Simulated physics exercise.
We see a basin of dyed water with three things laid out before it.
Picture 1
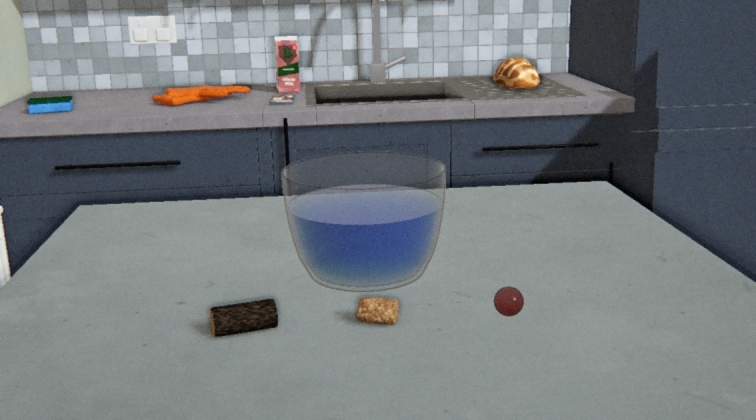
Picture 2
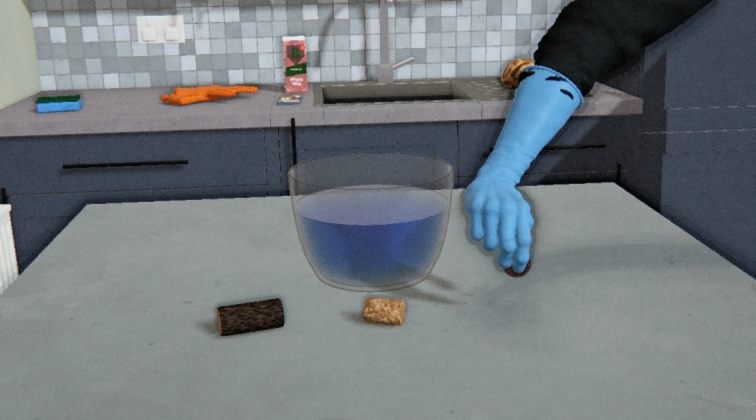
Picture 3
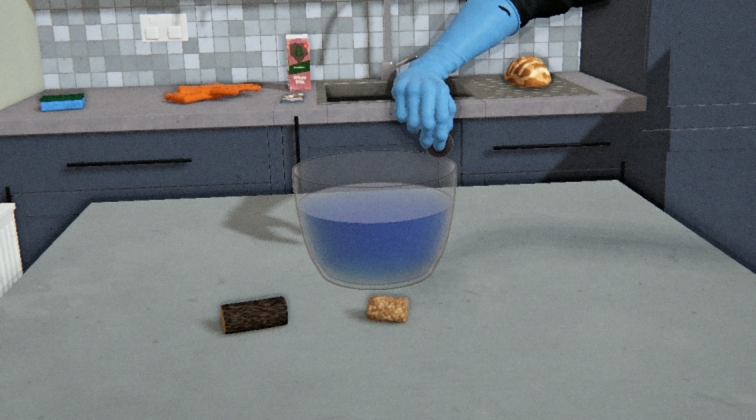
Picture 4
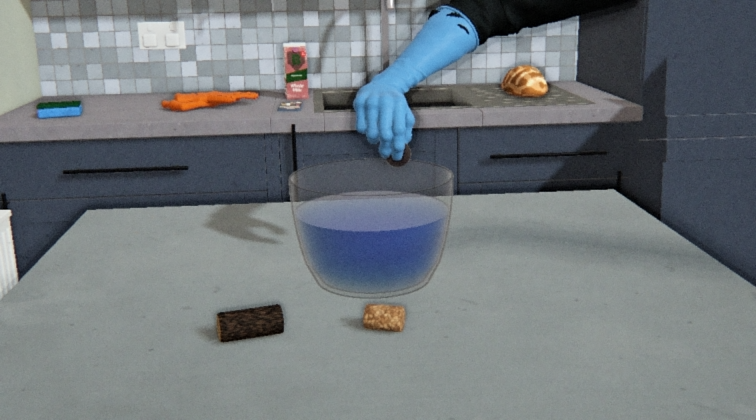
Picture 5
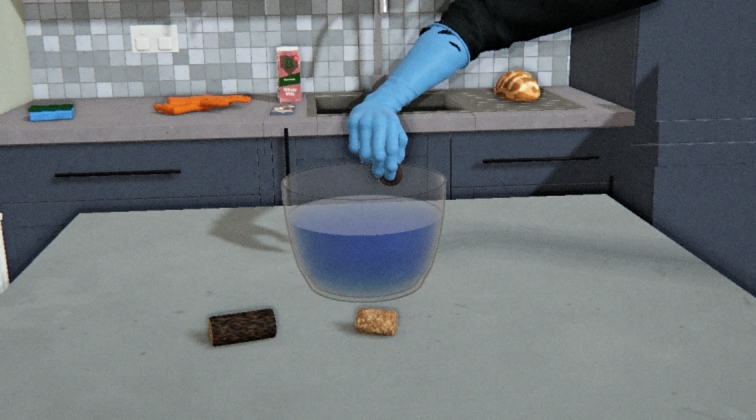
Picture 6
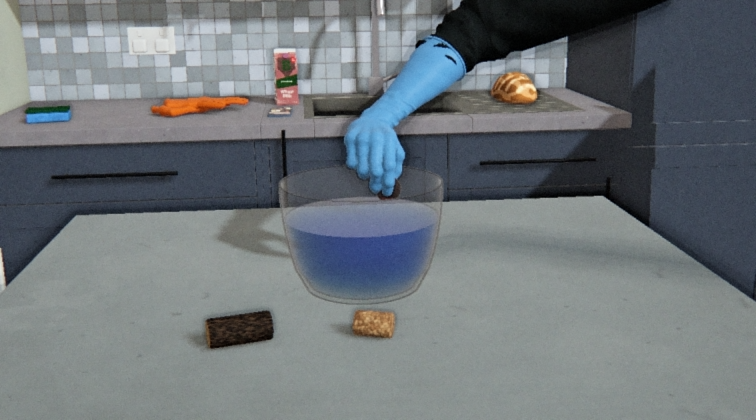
A hand in a light blue glove, its arm in a black sleeve, works over a grey table in a kitchen seen from the front. A clear basin of blue water stands behind a dark piece of branch at left, a tan cork and a reddish marble at right. The hand picks up the marble, carries it left above the basin and lowers it close to the surface, while the view shifts slightly.
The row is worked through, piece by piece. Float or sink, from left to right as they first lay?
From the left: It bobs on top, it bobs on top, it ends on the bottom.
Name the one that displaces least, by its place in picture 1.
It is the one in the middle.
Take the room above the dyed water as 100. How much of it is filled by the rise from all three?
Close to 4 %.
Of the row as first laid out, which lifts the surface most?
It is the one on the left.
A moment on, the glass marble drops to the bottom.
Further on, the cork stays afloat.
When it is over, the piece of branch stays afloat; afloat, piece of branch and cork.
